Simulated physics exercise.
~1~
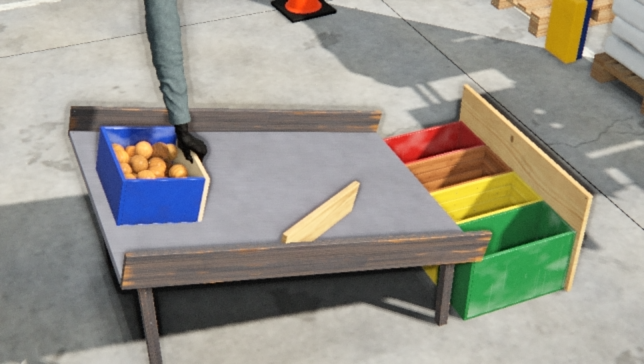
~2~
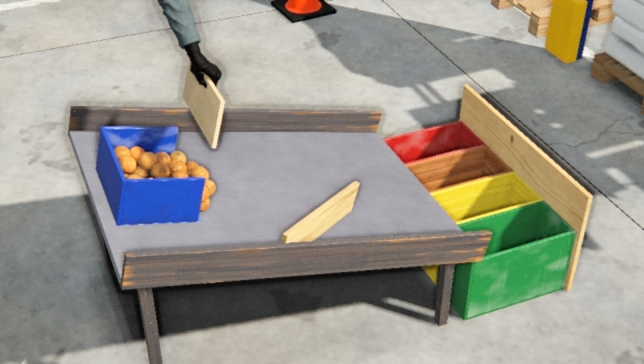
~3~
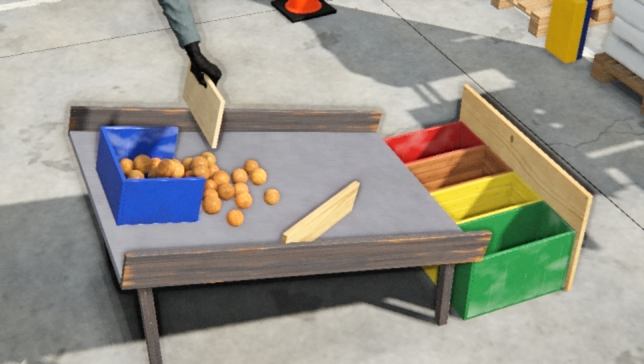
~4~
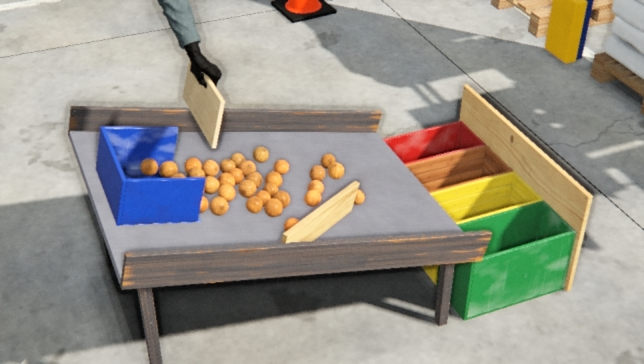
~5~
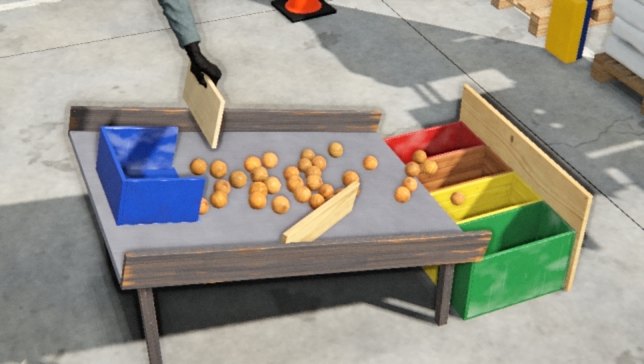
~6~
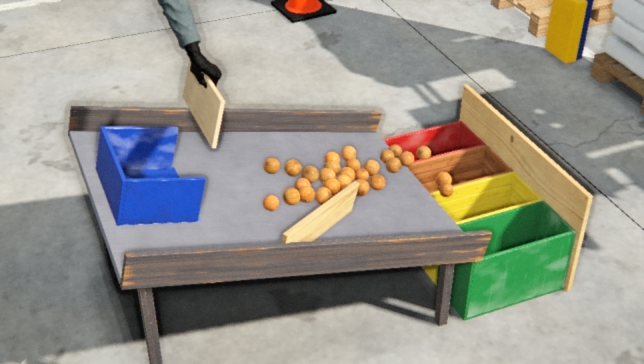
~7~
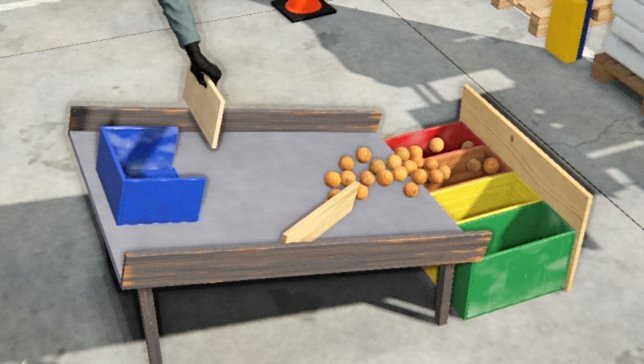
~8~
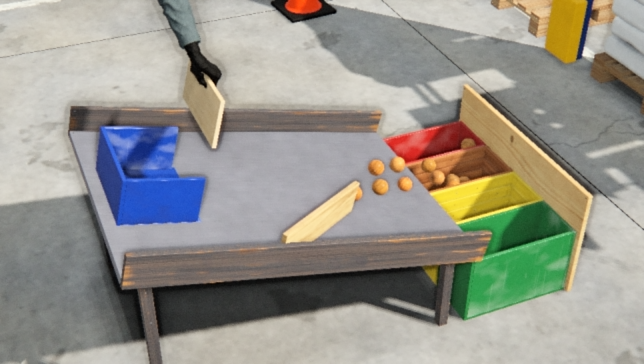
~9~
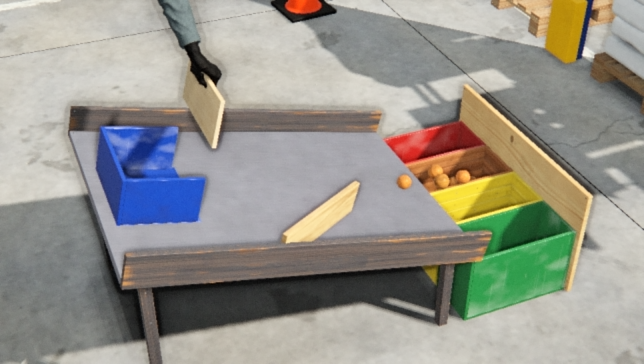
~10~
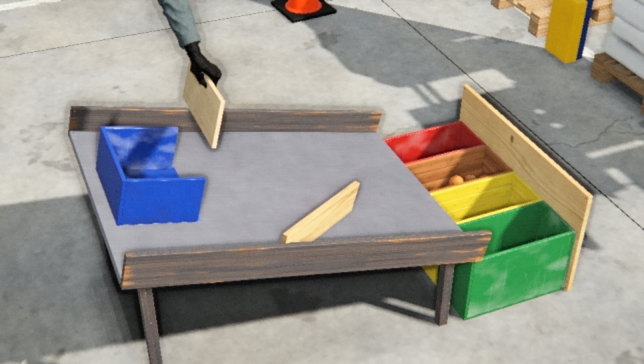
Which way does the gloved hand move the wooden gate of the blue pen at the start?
The hand moves the gate upward, clear of the blue pen, and then holds it there.
Round brown onions spilling from a blue pen as a gloved hand lifts its gate, rolling right past an angled board into coloured totes.
